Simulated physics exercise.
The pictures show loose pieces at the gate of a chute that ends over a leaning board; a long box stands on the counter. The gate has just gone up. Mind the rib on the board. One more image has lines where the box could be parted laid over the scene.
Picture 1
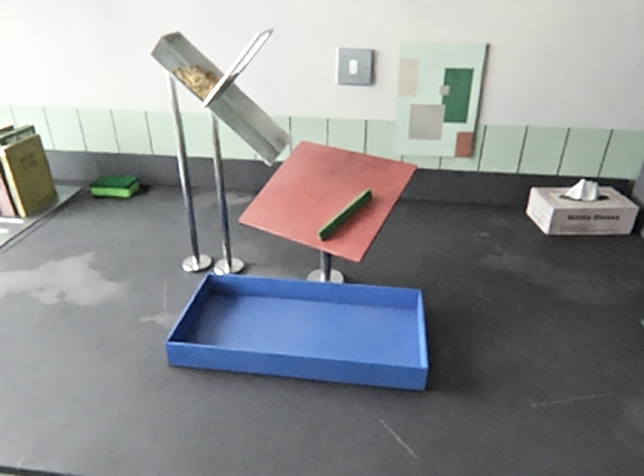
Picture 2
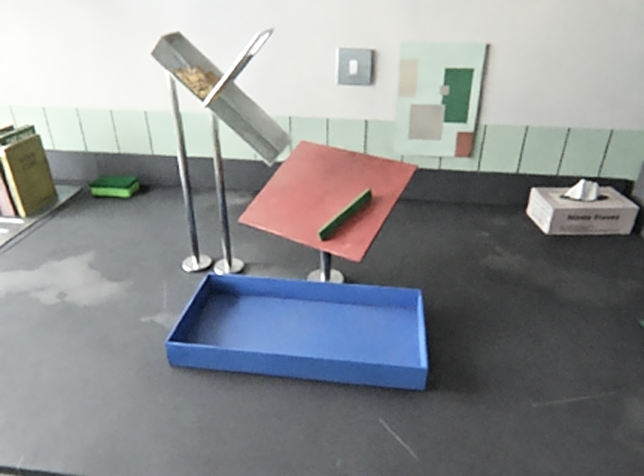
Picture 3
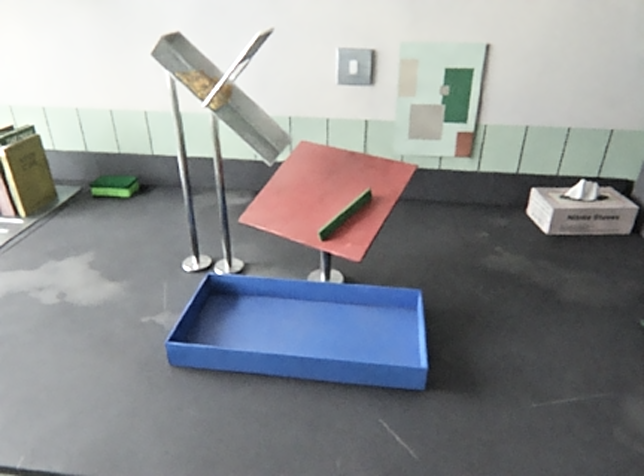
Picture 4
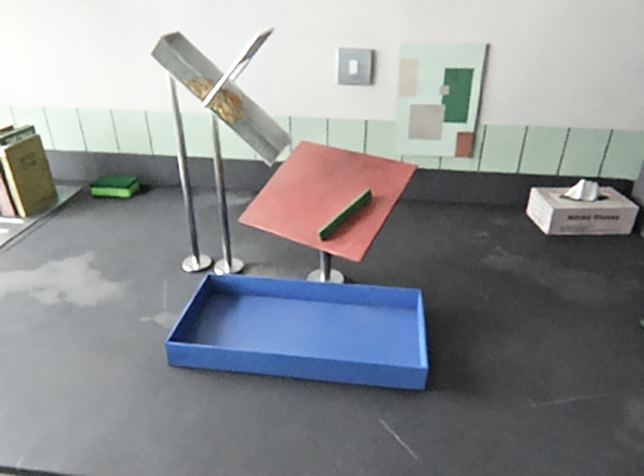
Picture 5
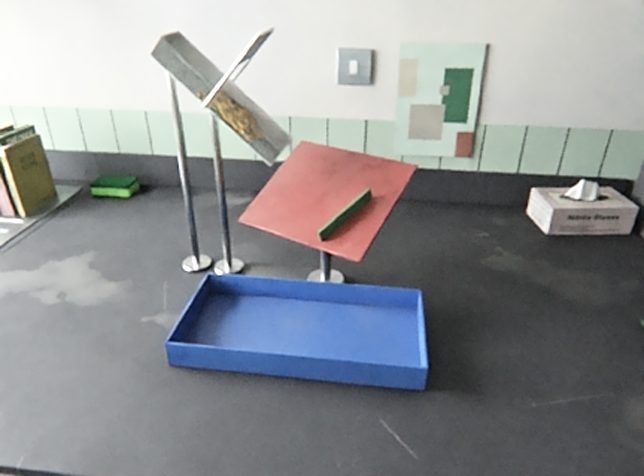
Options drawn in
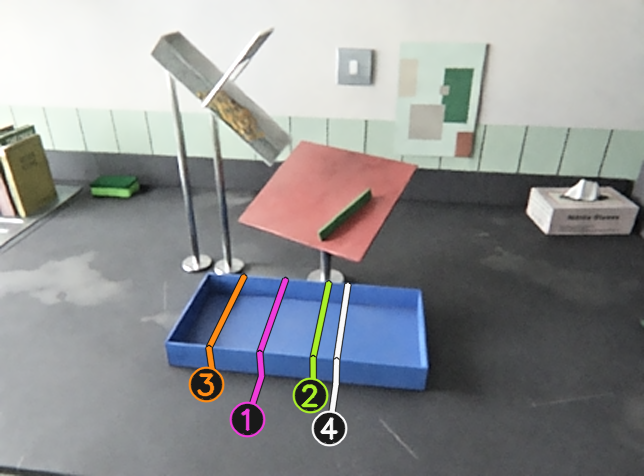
A clump of small tan pieces slid down a steep metal chute, passing the raised gate and nearing the lower end, while the red board with its green rib and the blue box stayed still.
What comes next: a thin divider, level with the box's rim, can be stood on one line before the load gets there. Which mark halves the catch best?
Line 1 does it best.
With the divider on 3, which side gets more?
The right side.
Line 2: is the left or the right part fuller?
The left side.
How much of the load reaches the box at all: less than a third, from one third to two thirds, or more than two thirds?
It is more than two thirds.
On the marked copy, line 1 crosses the front rim at (260, 351); line 2 crosses the front rim at (313, 357); line 3 crosses the front rim at (209, 347); line 4 crosses the front rim at (336, 359).
With 1, of what is caught, about half on the left of the divider, about half on the right.
With 2, of what is caught, all on the left of the divider, none on the right.
With 3, of what is caught, a small part on the left of the divider, nearly all on the right.
With 4, of what is caught, all on the left of the divider, none on the right.
